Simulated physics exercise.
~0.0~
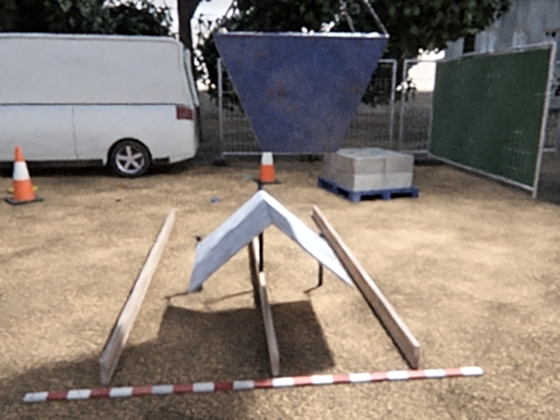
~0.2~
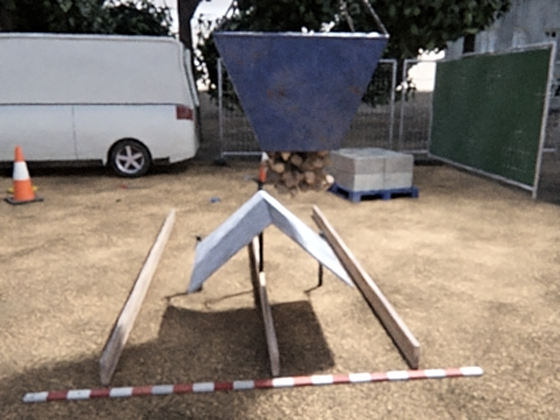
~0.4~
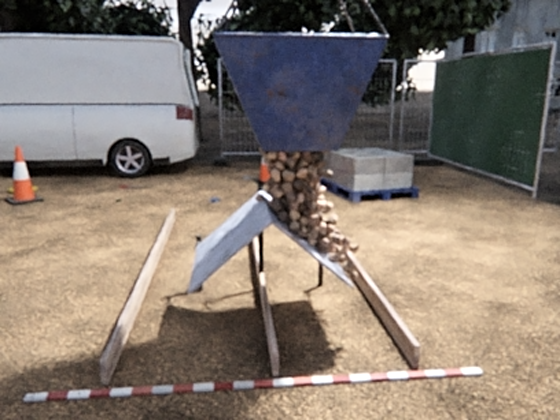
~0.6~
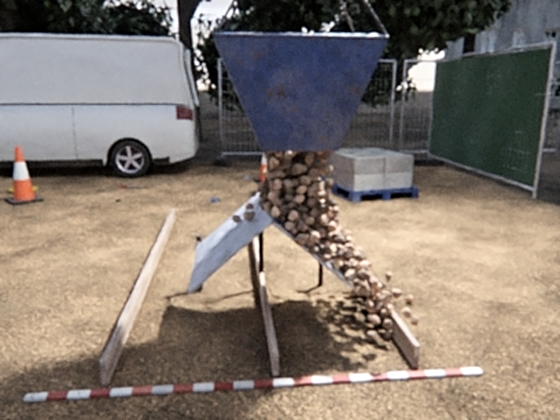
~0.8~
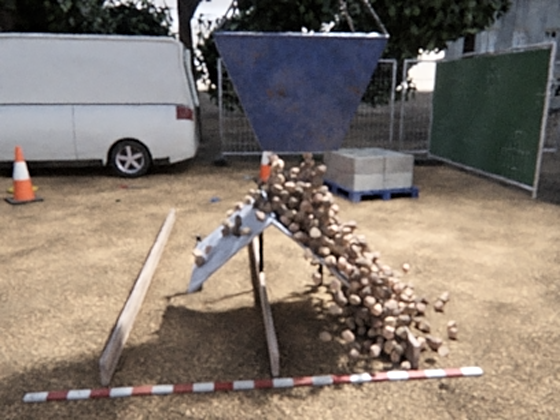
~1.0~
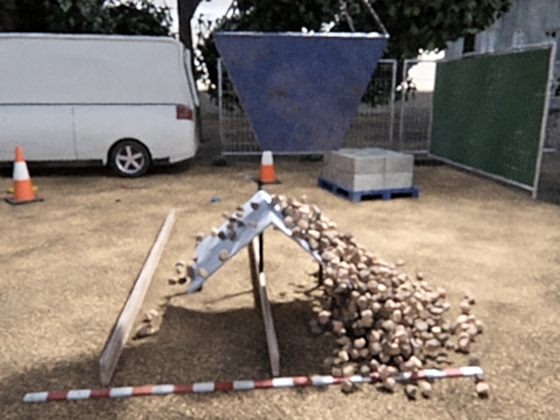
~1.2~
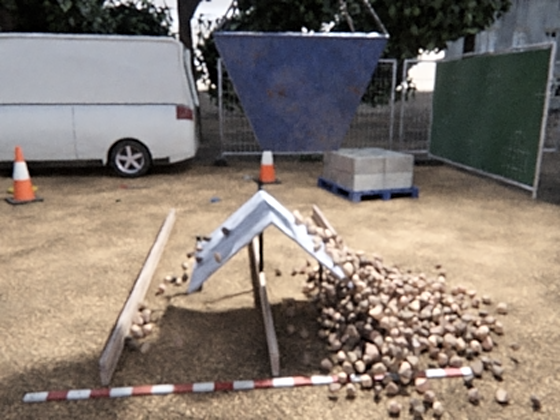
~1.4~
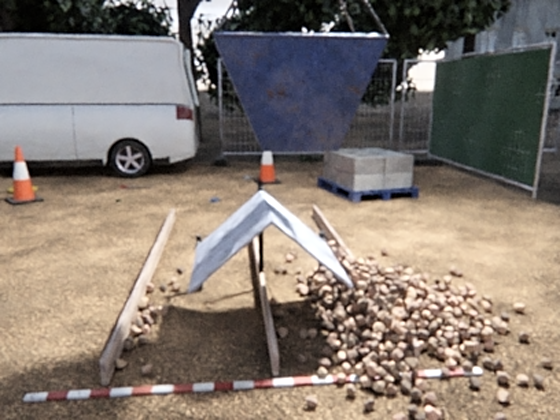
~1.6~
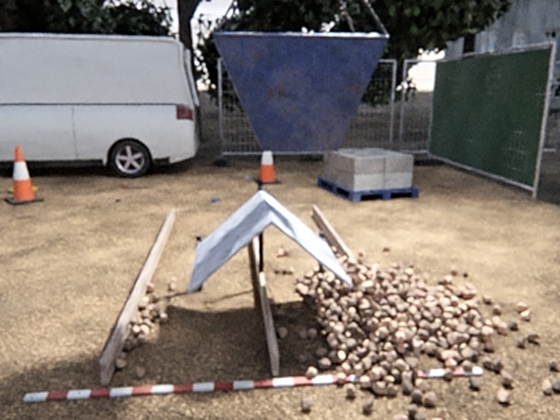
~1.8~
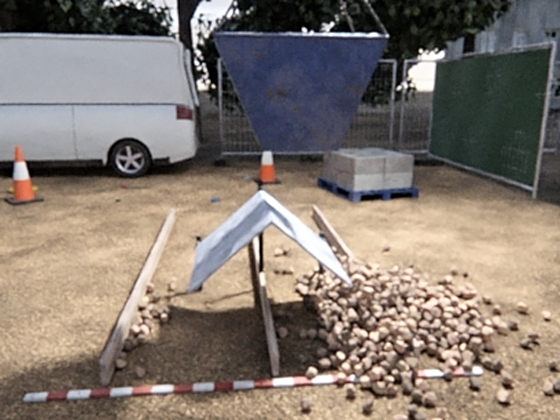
A large blue skip hangs still over a gravel yard, seen from the side, with a white van at left, orange cones, grey blocks on a blue pallet and a green screen at right. Below it stand a pale peaked steel ramp, wooden planks and a red-and-white staff. Brown stones drop from the skip's bottom and pour mostly down the right slope, burying the right plank. A smaller trickle slides left as the skip empties. The stones settle in a broad heap at right, spilling beyond the bay, with a few at left and the slopes bare.
